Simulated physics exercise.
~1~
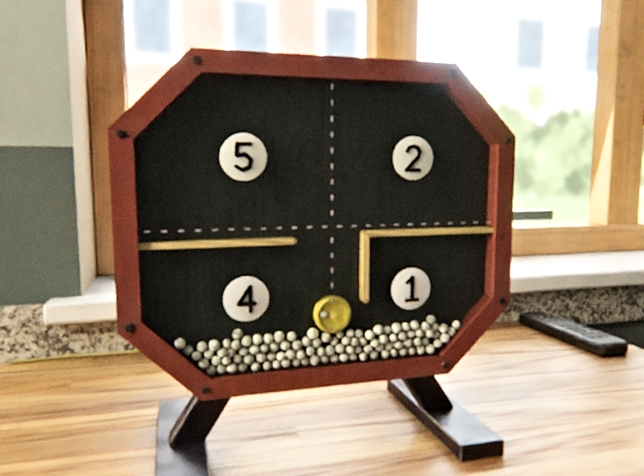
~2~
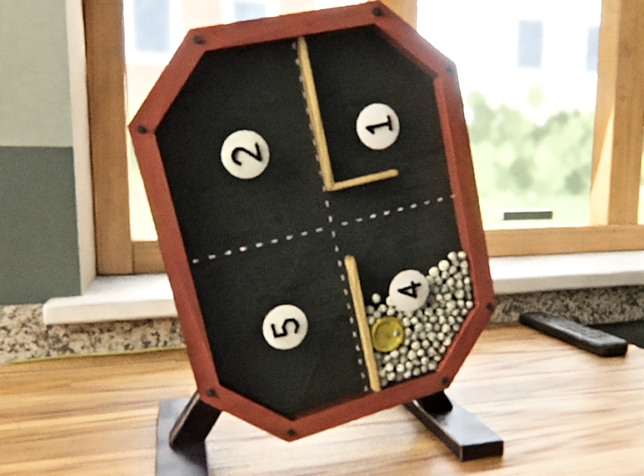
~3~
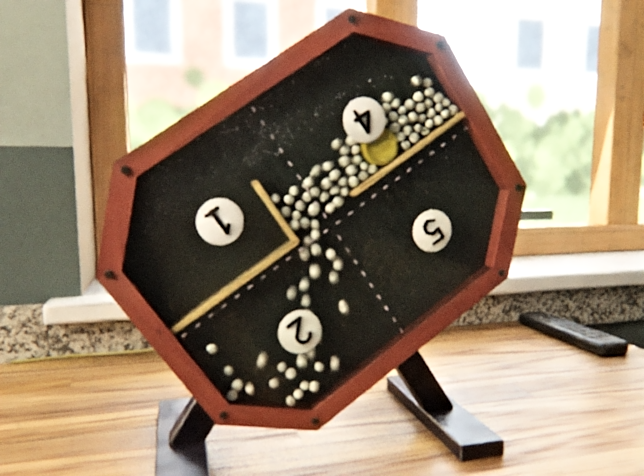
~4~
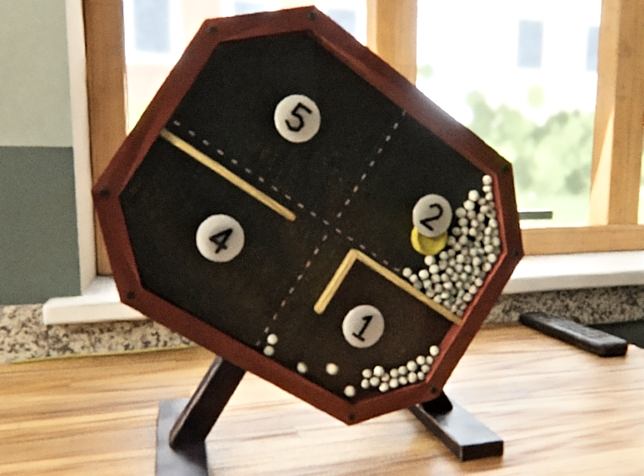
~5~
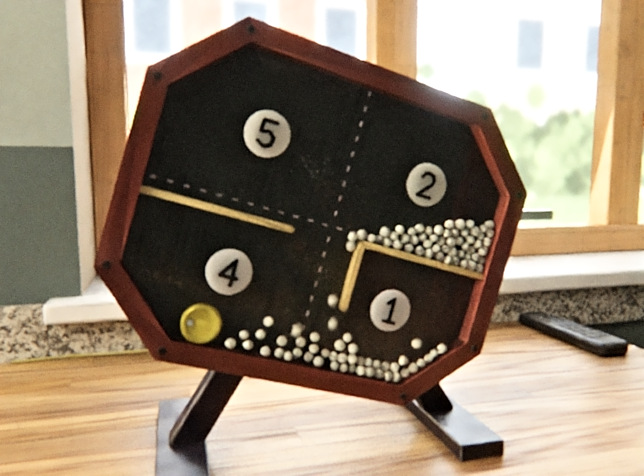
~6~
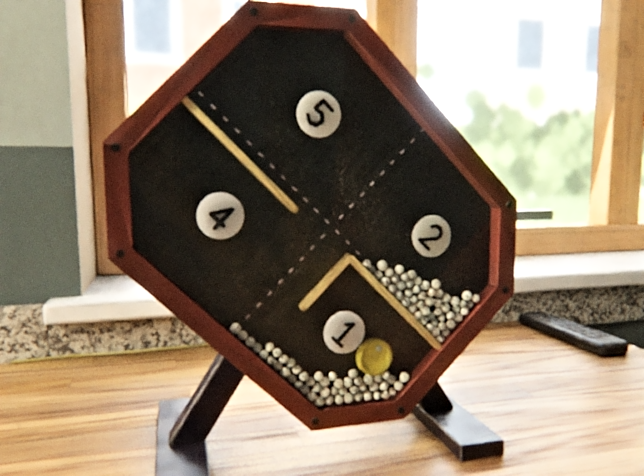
A flat, eight-sided case with a reddish-brown frame and black face stands upright on dark feet on a wooden counter before a bright window, seen by a still camera. Its quarters are numbered, with pale ledges inside, and small white beads lie along the bottom around a yellow disc. The case turns anticlockwise, and the beads gather in quarter four, then spill into quarter two. Coming round upright, it swings back clockwise, the disc appearing at lower left in quarter four before moving right. Finally the case rests tilted, beads split between quarters one and two, the disc in one.
